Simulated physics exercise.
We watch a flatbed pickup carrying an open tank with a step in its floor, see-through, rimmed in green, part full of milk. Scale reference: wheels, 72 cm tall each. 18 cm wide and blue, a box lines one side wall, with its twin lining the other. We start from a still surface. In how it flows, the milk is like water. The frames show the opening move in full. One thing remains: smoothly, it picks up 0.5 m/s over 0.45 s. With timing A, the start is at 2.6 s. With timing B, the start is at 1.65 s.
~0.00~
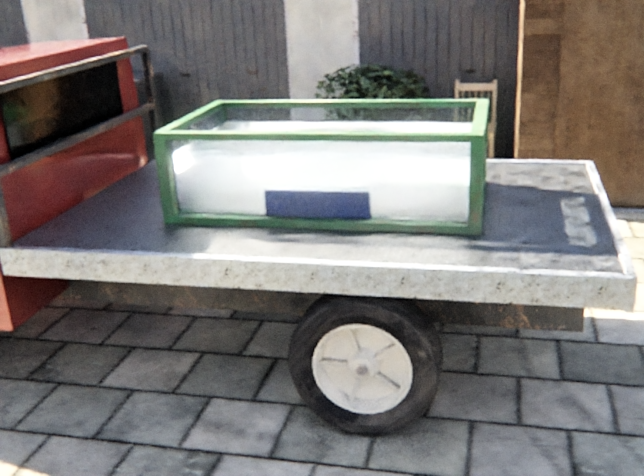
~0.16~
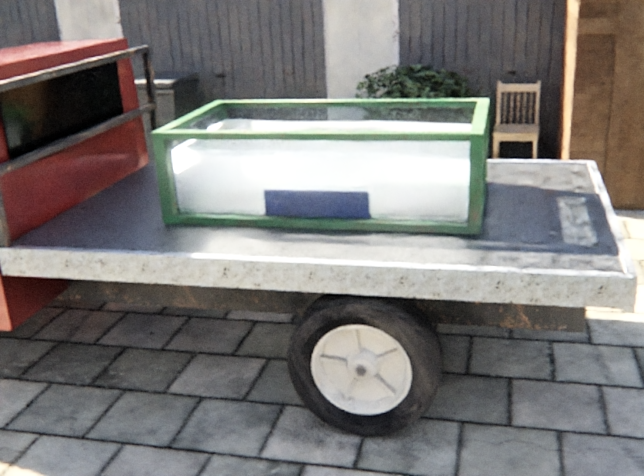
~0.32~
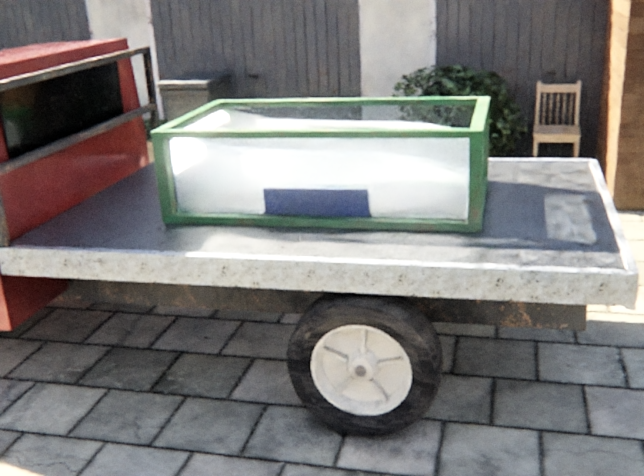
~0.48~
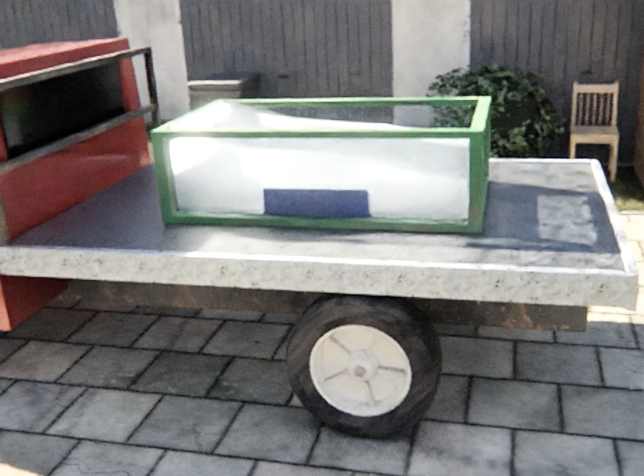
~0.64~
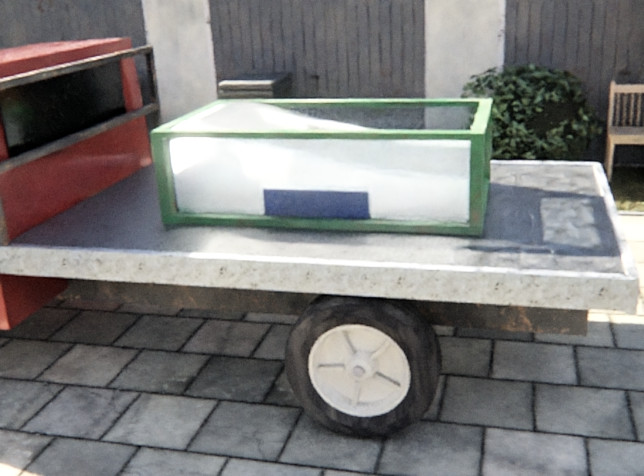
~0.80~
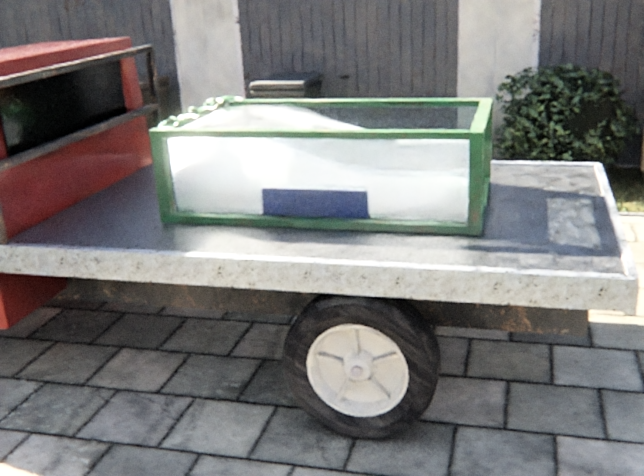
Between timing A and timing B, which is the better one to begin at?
Timing B is better.
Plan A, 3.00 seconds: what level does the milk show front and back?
I'd say some 24 centimetres in front and some 34 centimetres behind.
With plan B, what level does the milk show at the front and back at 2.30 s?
The front reads 26 cm and the back 38 cm.
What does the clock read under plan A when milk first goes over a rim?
I'd put it close to 2.2 seconds.
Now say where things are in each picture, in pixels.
In the first frame, the surface is at (194, 148) by the front wall; at (452, 150) by the back wall; it lies level with the rim line; the front is on the left, levels are read along the near wall; a wheel hub at (360, 374).
In the second frame, the surface is at (194, 147) by the front wall; at (452, 150) by the back wall; it lies level with the rim line.
In the third frame, the surface is at (451, 160) by the back wall; it climbs 5° towards the front.
In the fourth frame, the surface is at (190, 124) by the front wall; at (452, 167) by the back wall; it climbs 9° towards the front.
In the fifth frame, the surface is at (191, 126) by the front wall; at (452, 167) by the back wall; it climbs 8° towards the front.
In the sixth frame, the surface is at (452, 163) by the back wall; it climbs 6° towards the front; a wheel hub at (355, 376).
For plan A, 3.00 s in, the surface is 24 cm up at the front and 34 cm at the back; 1 per cent is out, mostly over the back, some over the front.
For plan A, 6.03 s in, 5 per cent is out, over the back and the front, 17 of 359 litres.
For plan B, 2.30 s in, the surface is 27 cm up at the front and 38 cm at the back; 1 per cent is out, over the back.
For plan B, 5.09 s in, 1 per cent is out, over the back, 3 of 359 litres.
